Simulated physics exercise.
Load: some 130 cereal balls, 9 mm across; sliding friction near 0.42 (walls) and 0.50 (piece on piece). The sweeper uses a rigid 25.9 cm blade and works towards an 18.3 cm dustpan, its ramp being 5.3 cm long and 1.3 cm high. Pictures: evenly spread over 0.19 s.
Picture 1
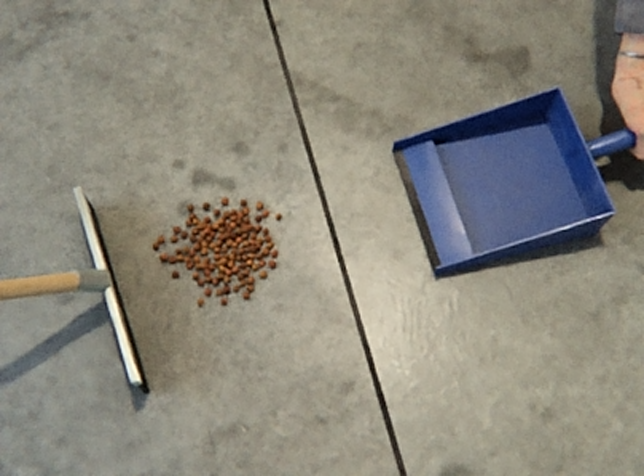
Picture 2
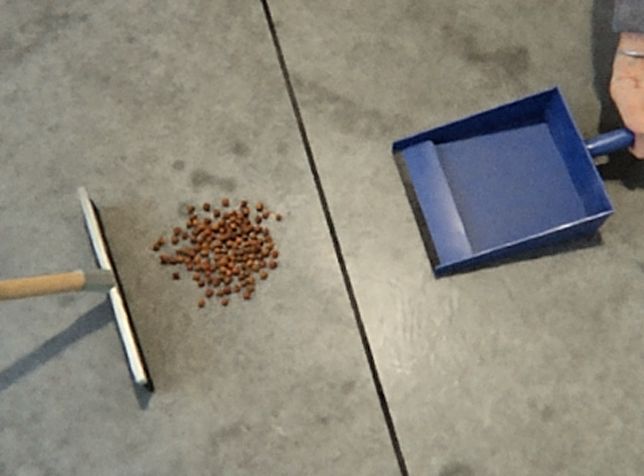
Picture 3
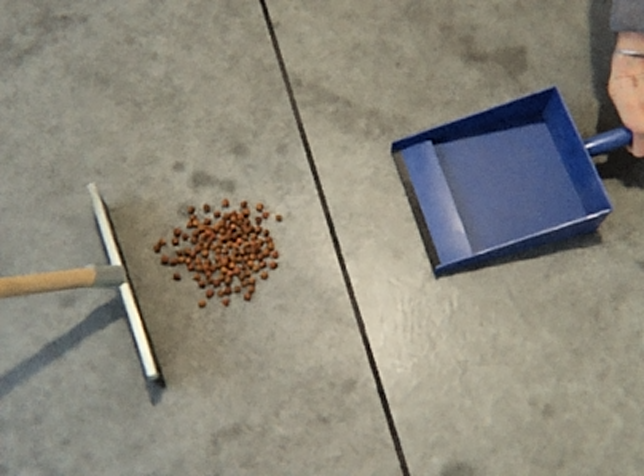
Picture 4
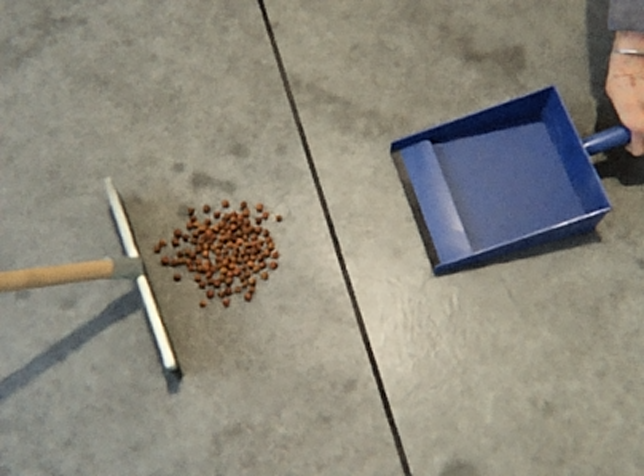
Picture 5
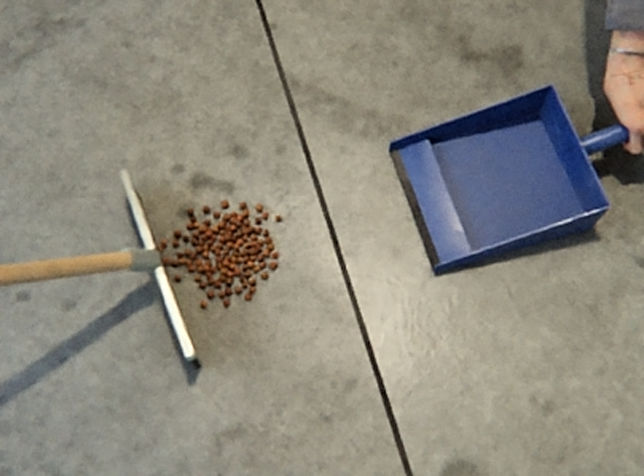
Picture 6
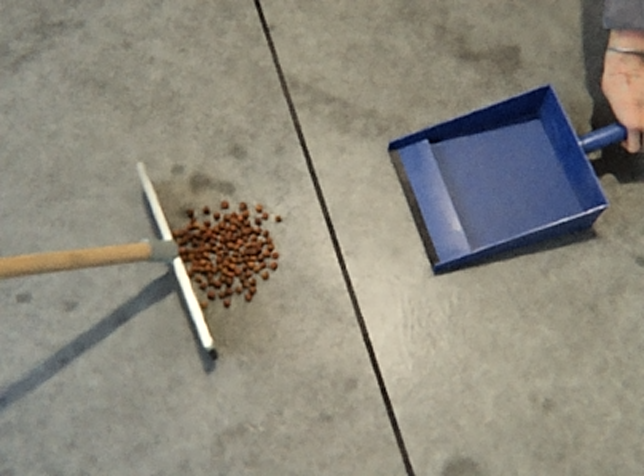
Wooden-handled blade sliding right across grey concrete, meeting the left edge of a brown pellet pile, while a hand holds a blue dustpan.
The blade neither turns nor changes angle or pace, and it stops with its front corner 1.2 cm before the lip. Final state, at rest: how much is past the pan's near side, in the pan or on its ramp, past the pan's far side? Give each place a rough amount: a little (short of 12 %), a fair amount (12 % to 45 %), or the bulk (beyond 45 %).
Near side: A little; pan: A fair amount; far side: A fair amount.
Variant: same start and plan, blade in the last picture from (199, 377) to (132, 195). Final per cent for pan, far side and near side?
Pan 15, far 10, near 10.
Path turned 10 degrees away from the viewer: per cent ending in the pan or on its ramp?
In that case some 15 per cent.
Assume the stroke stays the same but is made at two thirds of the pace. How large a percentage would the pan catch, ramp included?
In that case roughly 30 percent.
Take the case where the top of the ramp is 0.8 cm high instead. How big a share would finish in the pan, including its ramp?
I'd guess close to 35 per cent.
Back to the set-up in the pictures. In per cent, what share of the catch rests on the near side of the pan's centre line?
20 per cent.
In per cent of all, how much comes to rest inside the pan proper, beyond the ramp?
Around 5 in a hundred.
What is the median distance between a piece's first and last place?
Roughly 28 cm.
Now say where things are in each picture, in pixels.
Blade from (137, 381) to (80, 194), moved 0.0 cm, 0 of the pieces shifted so far; middle of the pieces at (225, 249); pan at (506, 188), in the first frame.
Blade from (142, 380) to (84, 194), moved 0.4 cm, 0 of the pieces shifted so far; middle of the pieces at (225, 250), in the second frame.
Blade from (154, 374) to (94, 191), moved 1.7 cm, 0 of the pieces shifted so far; middle of the pieces at (225, 251), in the third frame.
Blade from (172, 365) to (109, 184), moved 3.9 cm, 0 of the pieces shifted so far; middle of the pieces at (226, 251), in the fourth frame.
Blade from (190, 356) to (126, 177), moved 6.2 cm, 1 of the pieces shifted so far; middle of the pieces at (226, 252), in the fifth frame.
Blade from (209, 345) to (142, 169), moved 8.5 cm, 14 of the pieces shifted so far; middle of the pieces at (226, 252); pan at (501, 184), in the sixth frame.
Then, 0.23 s after the last picture, middle of the blade 17 cm from the lip; 0 % over the lip, far side 15 %, near side 0 %.
Then, 0.39 s after the last picture, middle of the blade 8 cm from the lip; 0 % over the lip, far side 30 %, near side 0 %.
Then, 0.67 s after the last picture, middle of the blade 3 cm from the lip; 30 % over the lip, far side 35 %, near side 0 %.
In the end, near side 0 %, pan 30 %, far side 35 %, in front of the lip or behind the blade 35 %.
